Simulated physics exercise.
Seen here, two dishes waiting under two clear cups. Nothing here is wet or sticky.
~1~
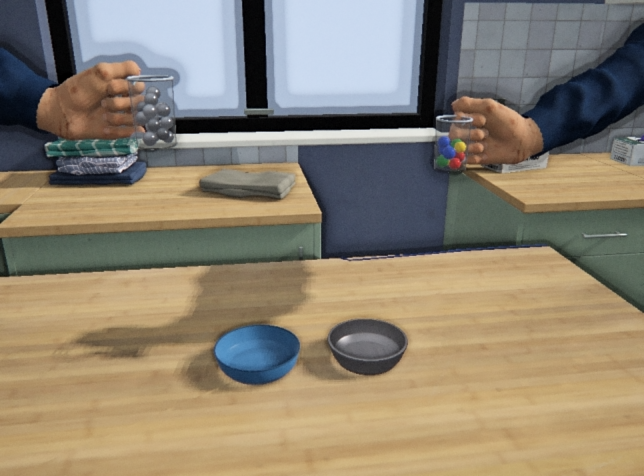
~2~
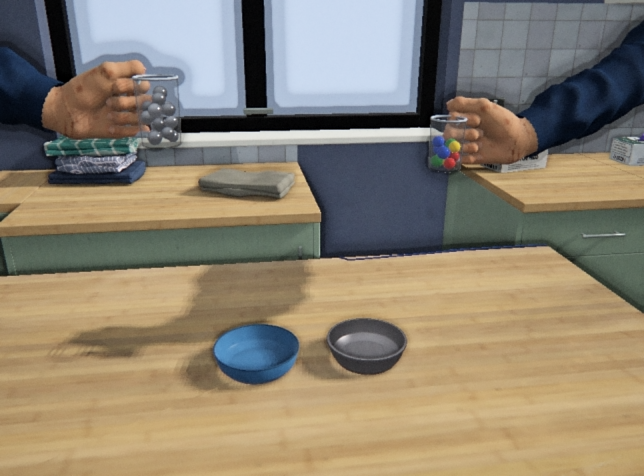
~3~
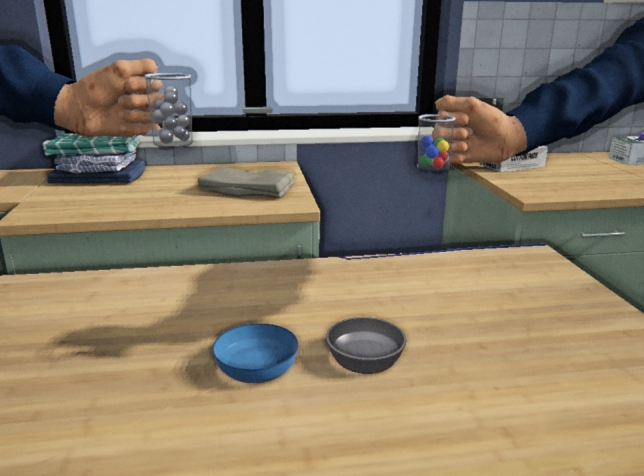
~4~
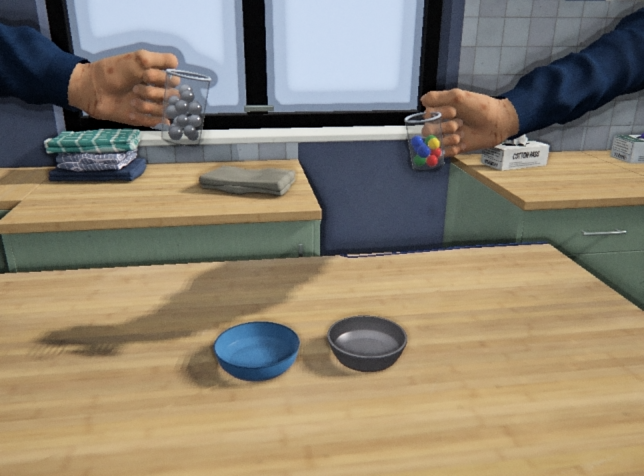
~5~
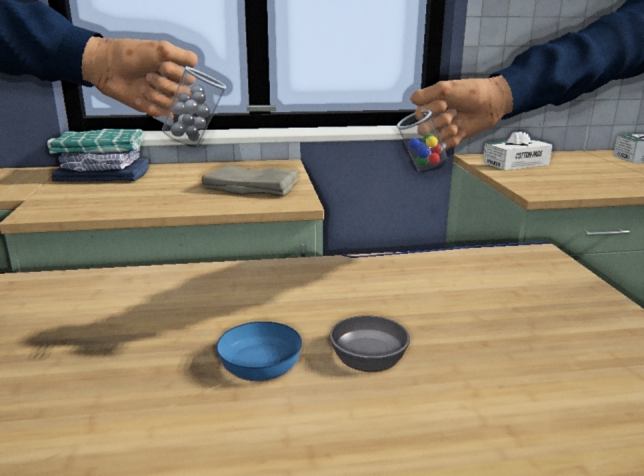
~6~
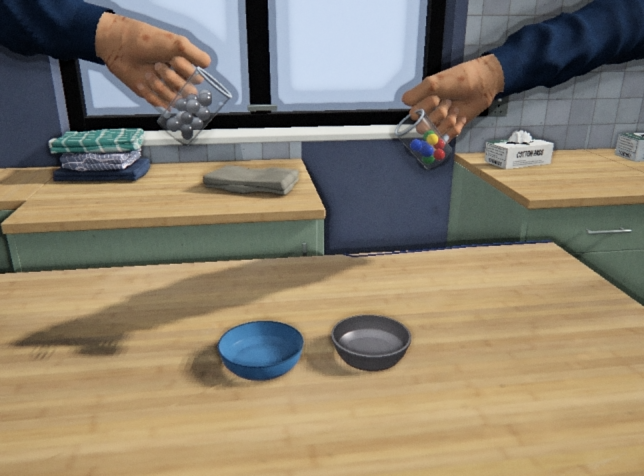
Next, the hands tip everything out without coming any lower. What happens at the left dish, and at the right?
On the left the dish lets several get away, on the right it lets several get away.
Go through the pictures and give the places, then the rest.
The first frame shows left dish near (259, 373), empty; left cup near (154, 112), holding steel balls, high above its dish; right dish near (377, 362), empty; right cup near (452, 144), holding gumballs, high above its dish.
The second frame shows left cup near (159, 112), upright; right cup near (446, 144), upright.
The third frame shows left cup near (171, 110), upright; right cup near (435, 143), upright.
The fourth frame shows left cup near (185, 108), tipped 11°; right cup near (426, 142), tipped 11°.
The fifth frame shows left cup near (193, 108), tipped 27°; right cup near (423, 142), tipped 27°.
The sixth frame shows left dish near (263, 369); left cup near (194, 108), tipped 42°; right dish near (380, 358); right cup near (424, 141), tipped 42°.
Then, 0.21 s on from there, left, the whole lot still in the cup; right, the whole lot still in the cup.
Then, 0.48 s on from there, left, the whole lot still in the cup; right, the whole lot still in the cup.
Then, 0.77 s on from there, left, near two thirds still in the cup, near a third in the air; right, near two thirds still in the cup, near a third in the air.
In the end, left, near a quarter in the dish, the bulk outside the dish; right, near a third in the dish, near two thirds outside the dish.
